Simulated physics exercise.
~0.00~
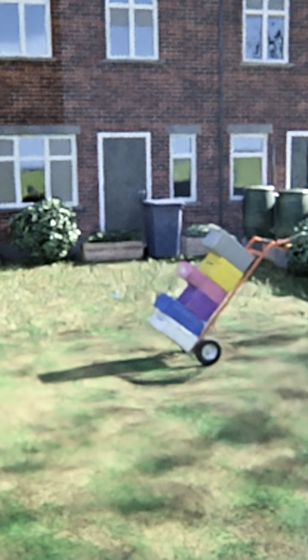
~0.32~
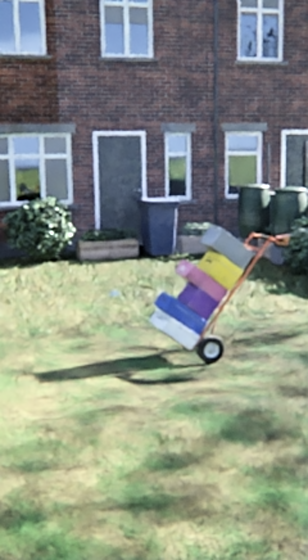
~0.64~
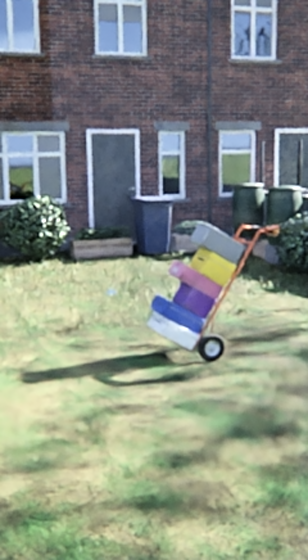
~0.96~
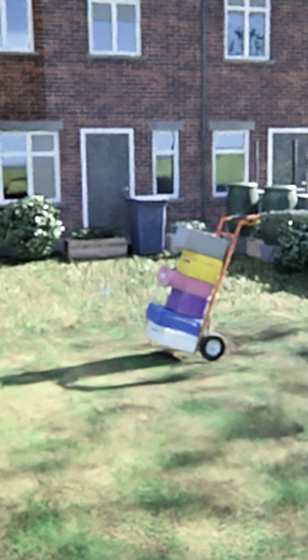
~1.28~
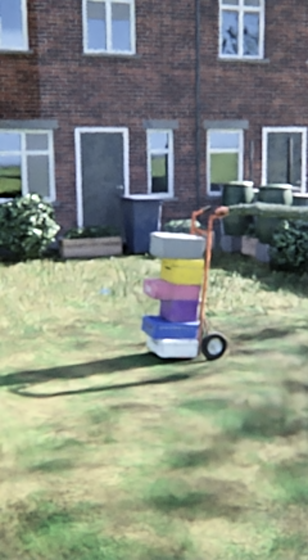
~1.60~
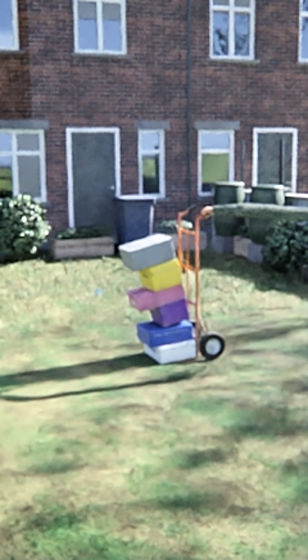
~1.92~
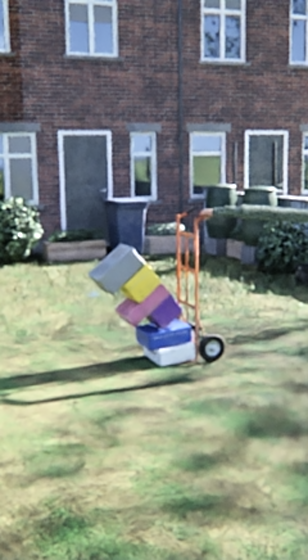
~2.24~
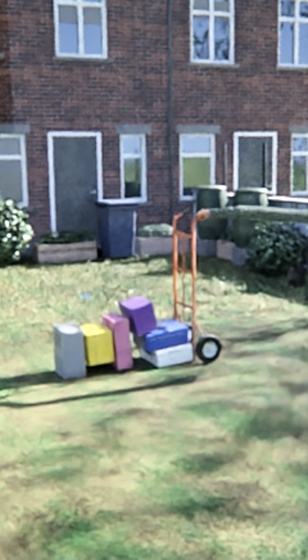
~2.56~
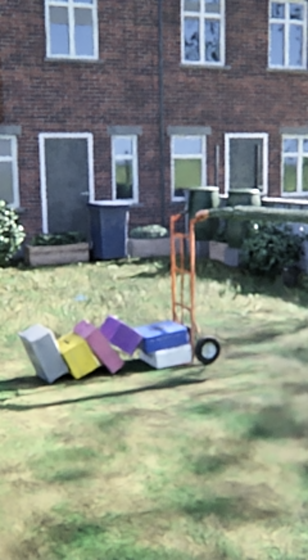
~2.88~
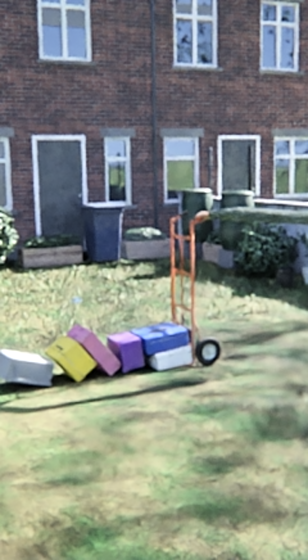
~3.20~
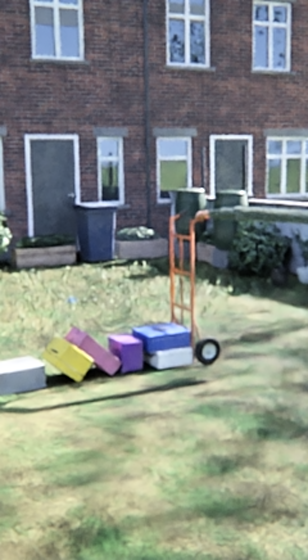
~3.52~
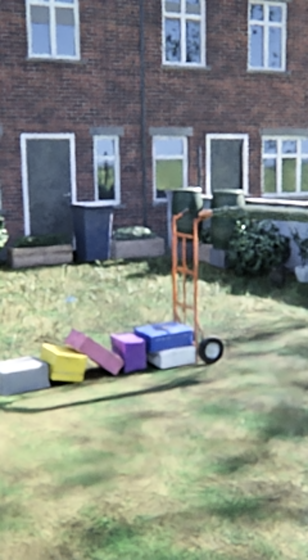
The footage shows an orange sack truck stacked with colourful boxes on a lawn, swinging upright from a tilt. The grey, yellow, pink and purple boxes topple off to the left and end strewn on the grass, while the blue and white ones stay on the standing truck.
